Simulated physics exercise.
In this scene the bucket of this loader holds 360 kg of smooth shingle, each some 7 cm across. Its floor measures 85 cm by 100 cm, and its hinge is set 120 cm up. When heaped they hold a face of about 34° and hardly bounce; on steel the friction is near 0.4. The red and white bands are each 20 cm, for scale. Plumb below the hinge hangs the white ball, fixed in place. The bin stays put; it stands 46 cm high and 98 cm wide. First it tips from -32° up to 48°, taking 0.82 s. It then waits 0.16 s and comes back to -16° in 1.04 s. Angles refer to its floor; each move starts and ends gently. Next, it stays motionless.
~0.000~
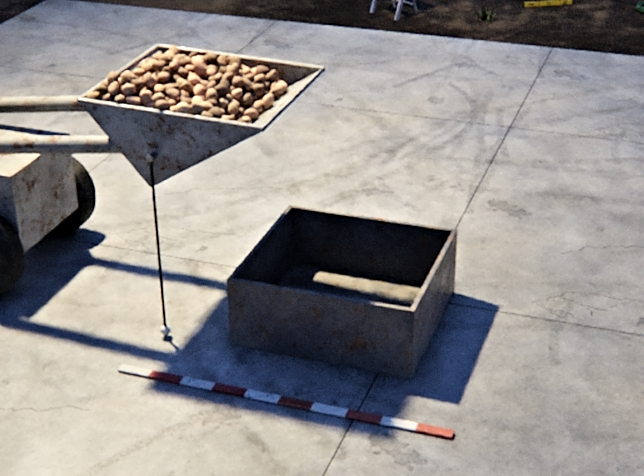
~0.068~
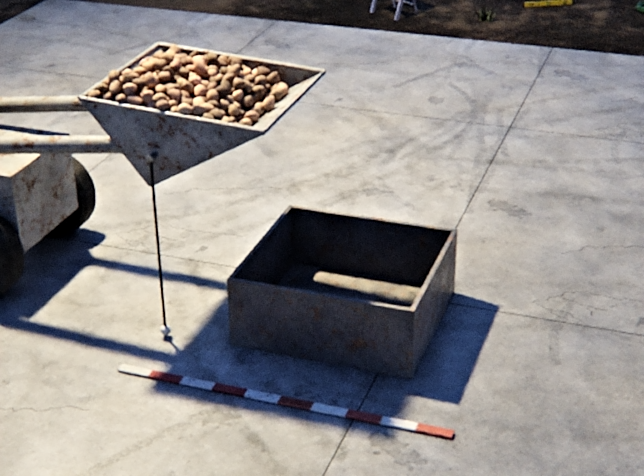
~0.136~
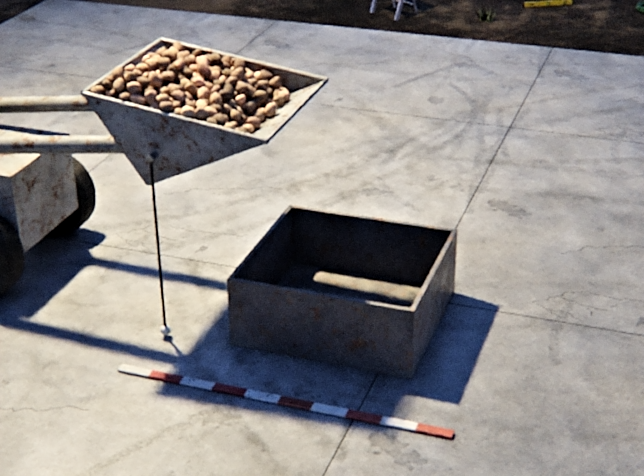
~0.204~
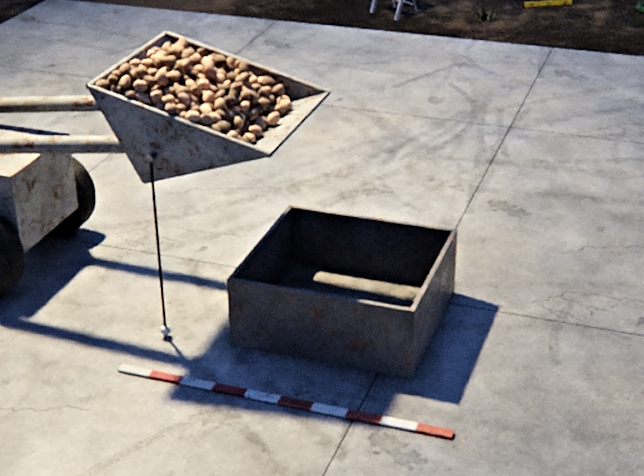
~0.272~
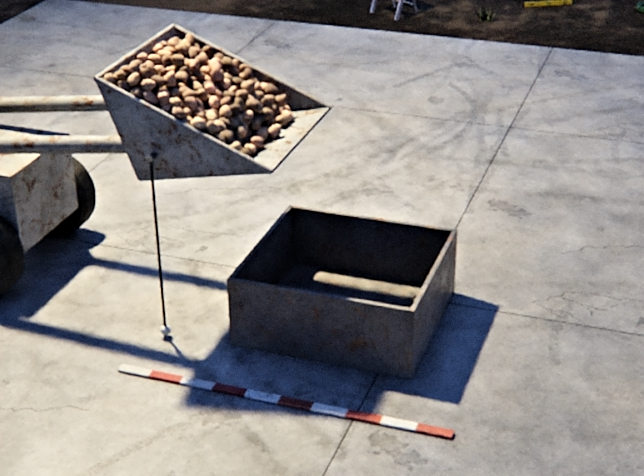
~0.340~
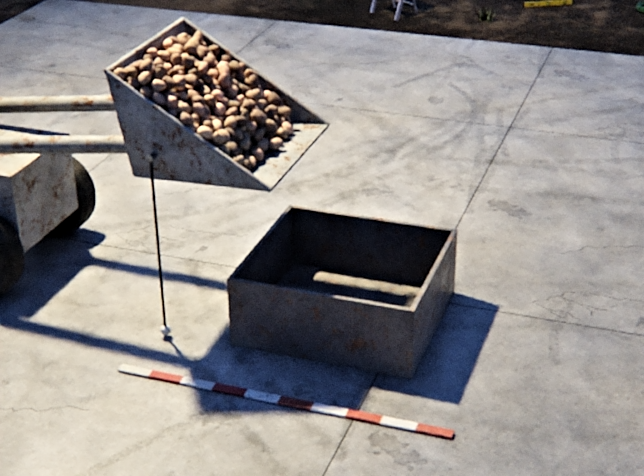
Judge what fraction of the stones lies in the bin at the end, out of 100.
About 95 out of 100.
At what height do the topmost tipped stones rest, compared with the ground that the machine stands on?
Top of heap: Approx. 36 cm above the machine's ground.
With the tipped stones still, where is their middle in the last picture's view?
Their middle lands near (354, 300).
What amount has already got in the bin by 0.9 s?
By then, around 50 percent.
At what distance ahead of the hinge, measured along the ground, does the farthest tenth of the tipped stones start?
Roughly 140 centimetres ahead of it along the ground.
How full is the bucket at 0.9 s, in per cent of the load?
Roughly 40 per cent is still inside.
After 0.6 s the floor is at 36°; 98 % in the bucket, 2 % in the bin; the foremost stones are at (286, 199).
After 0.9 s the floor is at 48°; 42 % in the bucket, 3 % short of the bin, 51 % in the bin, 3 % beside or beyond the bin; the foremost stones are at (331, 302).
After 2.5 s the floor is at -16°; 0 % in the bucket, 1 % short of the bin, 94 % in the bin, 5 % beside or beyond the bin; the foremost stones are at (491, 298).
After 5.0 s the floor is at -16°; 0 % in the bucket, 1 % short of the bin, 94 % in the bin, 5 % beside or beyond the bin; the foremost stones are at (492, 298).
